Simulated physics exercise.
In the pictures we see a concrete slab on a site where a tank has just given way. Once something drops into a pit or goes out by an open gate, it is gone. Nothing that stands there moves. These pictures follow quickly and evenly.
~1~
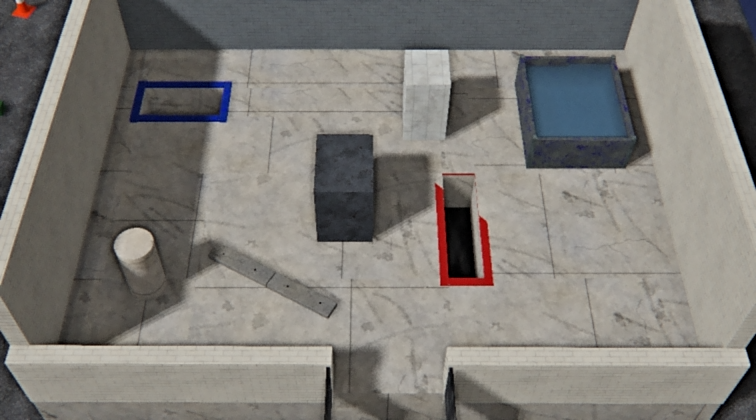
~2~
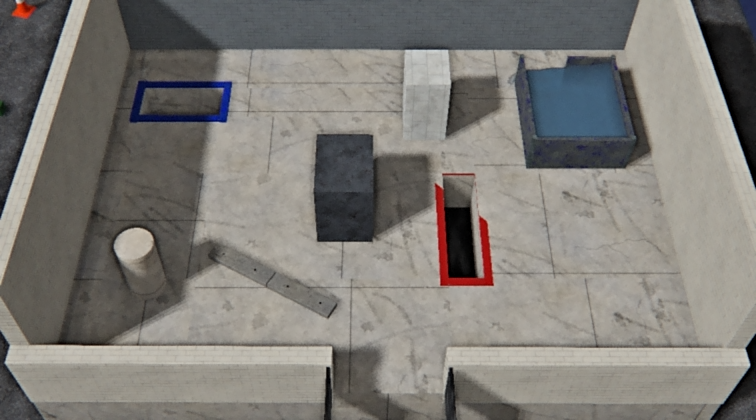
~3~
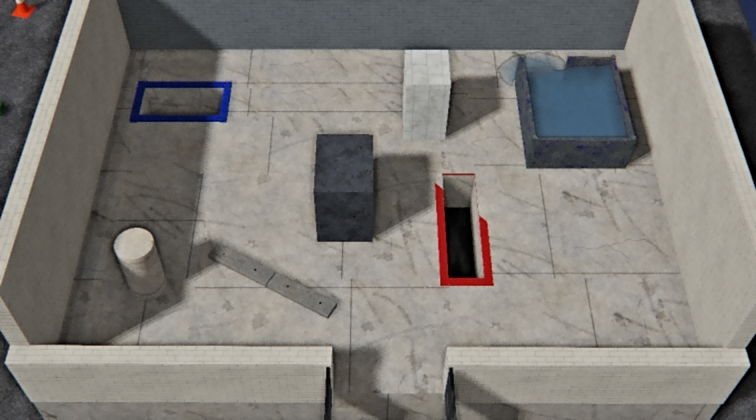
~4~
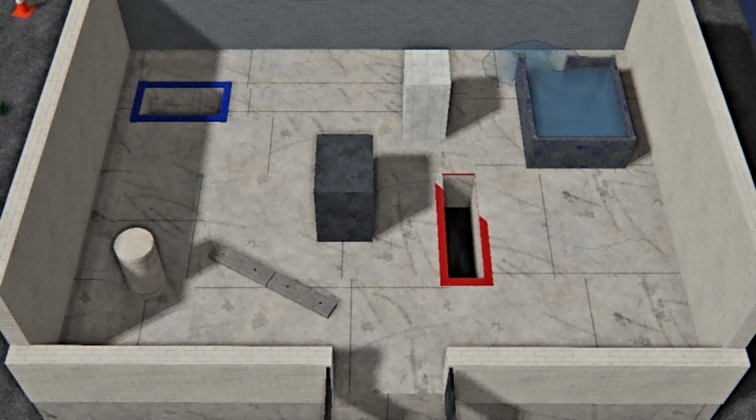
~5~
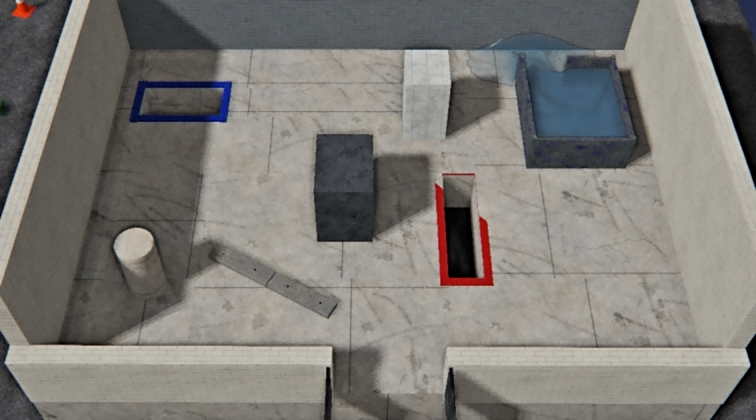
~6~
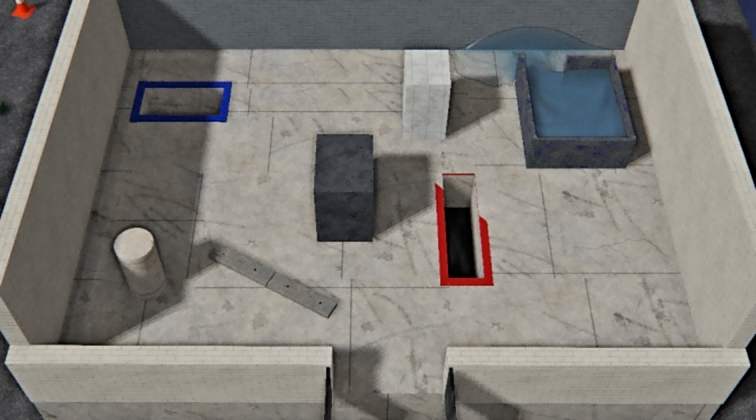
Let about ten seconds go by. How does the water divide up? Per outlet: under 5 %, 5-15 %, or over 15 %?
Outlets: Gate - under 5 %; blue pit - 5-15 %; red pit - under 5 %.
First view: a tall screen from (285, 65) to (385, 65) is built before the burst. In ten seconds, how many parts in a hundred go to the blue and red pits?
In per cent: Blue 2, red 2.
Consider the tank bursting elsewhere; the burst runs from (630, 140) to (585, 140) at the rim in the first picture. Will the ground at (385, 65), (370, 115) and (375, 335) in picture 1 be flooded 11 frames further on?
Unsoaked, then unsoaked, then unsoaked.
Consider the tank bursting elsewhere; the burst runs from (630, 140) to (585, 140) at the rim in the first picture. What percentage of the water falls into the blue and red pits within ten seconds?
Per cent: Blue 0, red 6.
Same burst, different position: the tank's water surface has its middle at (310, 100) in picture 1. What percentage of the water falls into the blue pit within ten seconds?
The blue pit gets around 20 per cent.
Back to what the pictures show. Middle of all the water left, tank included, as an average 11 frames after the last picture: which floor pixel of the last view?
Somewhere around (536, 100) in the last view.
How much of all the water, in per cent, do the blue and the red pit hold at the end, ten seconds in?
In order, near 8 and 2 in a hundred.
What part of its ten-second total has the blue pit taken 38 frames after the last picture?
Working it through, I arrive at 70 %.
A moment on, water covers 10 % of the floor; the gate 0 %, the blue pit 0 %, the red pit 0 %.
Next, water covers 20 % of the floor; the gate 0 %, the blue pit 0 %, the red pit 0 %.
Then, water covers 35 % of the floor; the gate 0 %, the blue pit 2 %, the red pit 0 %.
Later, water covers 50 % of the floor; the gate 0 %, the blue pit 5 %, the red pit 1 %.
In the end, water covers 65 % of the floor; the gate 1 %, the blue pit 7 %, the red pit 2 %.
